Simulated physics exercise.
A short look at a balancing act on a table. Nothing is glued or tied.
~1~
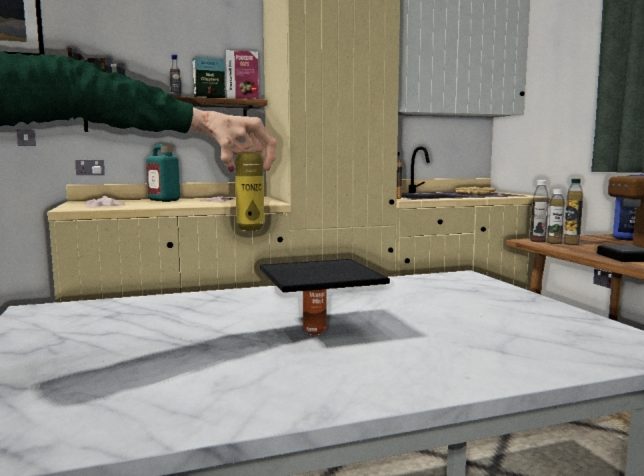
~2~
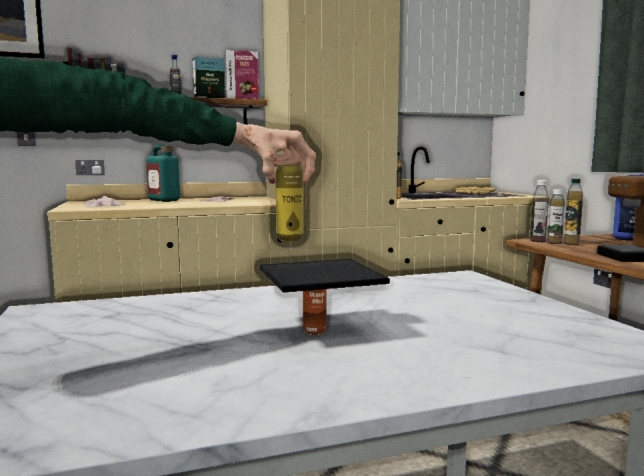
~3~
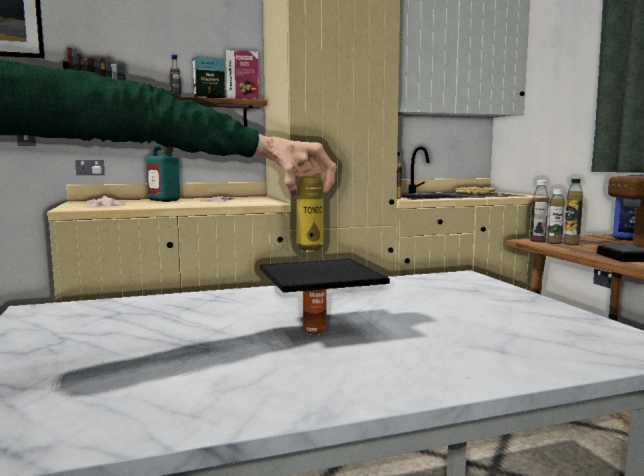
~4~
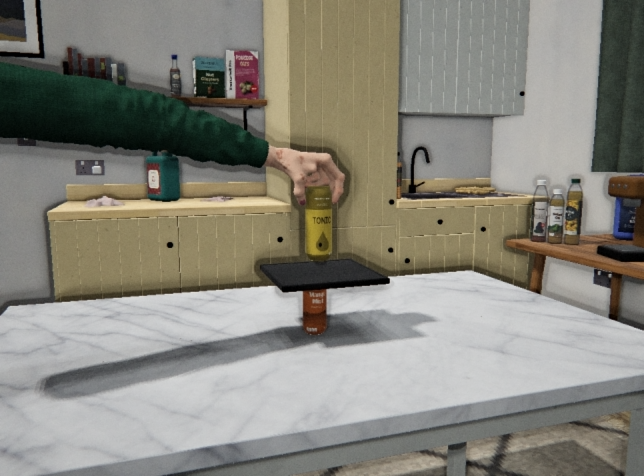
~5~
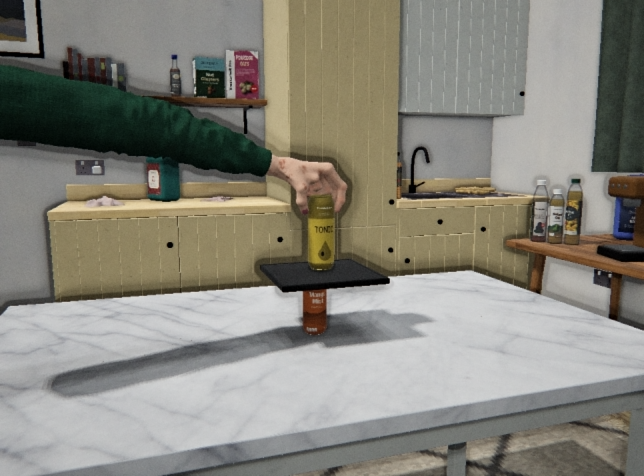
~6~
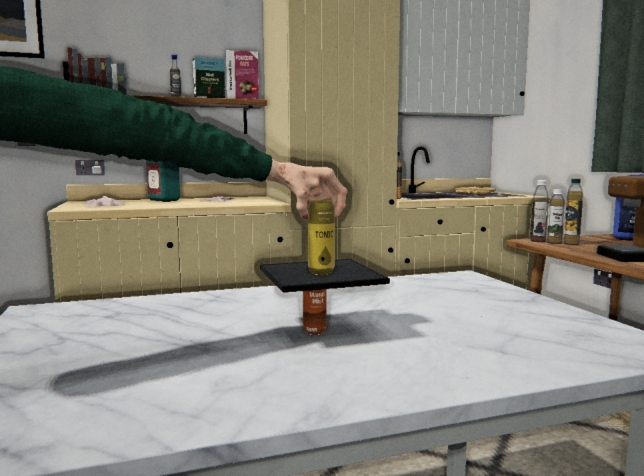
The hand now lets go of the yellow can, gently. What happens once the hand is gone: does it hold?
It holds.
Then, 0.30 s later than the last frame, all is still.
Then, 1.00 s later than the last frame, yellow can resting near (321, 238).
When it is over, all 3 as before. End places, in pixels of the last picture, yellow can near (321, 238). The stack stays up.
